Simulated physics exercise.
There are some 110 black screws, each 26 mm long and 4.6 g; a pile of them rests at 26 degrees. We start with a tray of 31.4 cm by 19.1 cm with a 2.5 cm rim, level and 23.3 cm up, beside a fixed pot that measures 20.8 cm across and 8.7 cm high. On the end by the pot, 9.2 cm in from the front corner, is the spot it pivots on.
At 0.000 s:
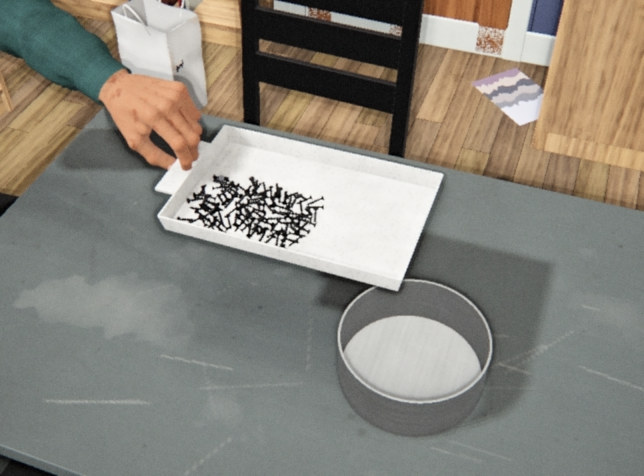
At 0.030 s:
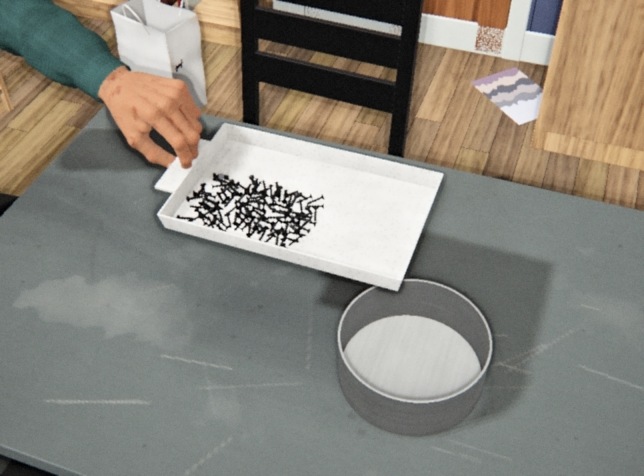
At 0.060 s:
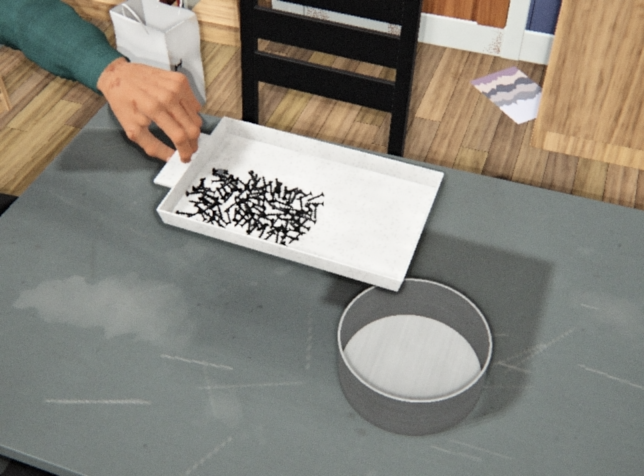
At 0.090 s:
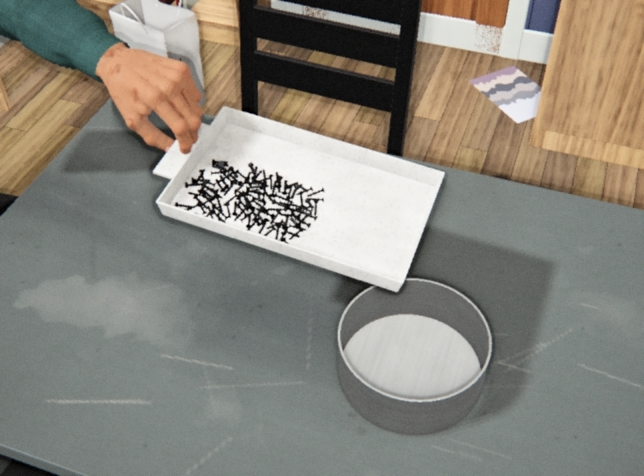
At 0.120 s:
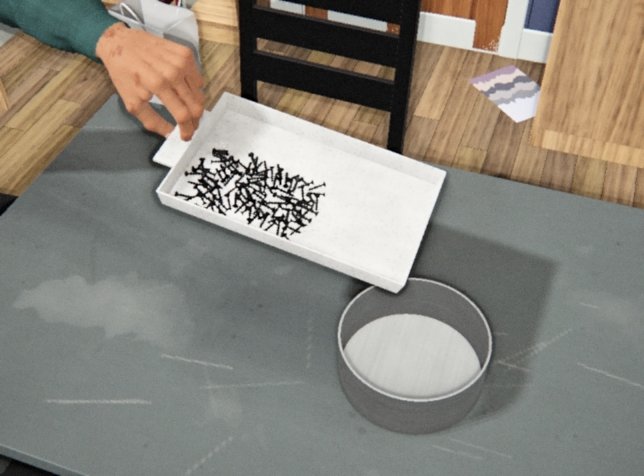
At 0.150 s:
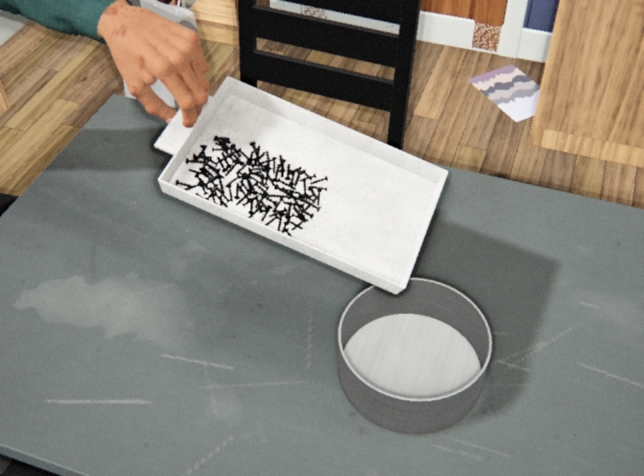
At a grey table, a hand raises the left end of a tray of black screws.
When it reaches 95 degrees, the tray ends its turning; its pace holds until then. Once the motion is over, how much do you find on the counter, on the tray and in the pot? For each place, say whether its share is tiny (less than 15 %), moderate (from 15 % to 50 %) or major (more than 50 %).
Result: Counter: I predict a noticeable chunk of the load; left on the tray: I predict a token amount of the load; pot: I predict upwards of half of the load.
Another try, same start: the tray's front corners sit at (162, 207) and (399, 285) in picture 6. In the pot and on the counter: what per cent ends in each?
That works out as pot 90 and counter 10.
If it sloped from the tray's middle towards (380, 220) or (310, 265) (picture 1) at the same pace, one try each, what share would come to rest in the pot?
About 30 and 40 per cent.
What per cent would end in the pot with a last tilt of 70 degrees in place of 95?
About 45 in a hundred would end up in the pot.
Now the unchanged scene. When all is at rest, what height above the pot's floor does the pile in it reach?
Roughly 2.0 cm up.
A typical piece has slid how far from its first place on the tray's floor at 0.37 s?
About 2 cm.
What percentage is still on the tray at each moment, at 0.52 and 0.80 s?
Estimates: 100; 0.
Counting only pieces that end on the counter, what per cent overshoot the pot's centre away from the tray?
Roughly 100 percent of the spill.
After 0.37 s, tilt 56 degrees; the tray holds 100 %, the pot 0 %.
Then, at 0.52 s, tilt 83 degrees; the tray holds 100 %, the pot 0 %.
After 0.80 s, tilt 95 degrees; the tray holds 0 %, the pot 65 %.
By 1.8 s all is still; counter 30 %, tray 0 %, pot 70 %.
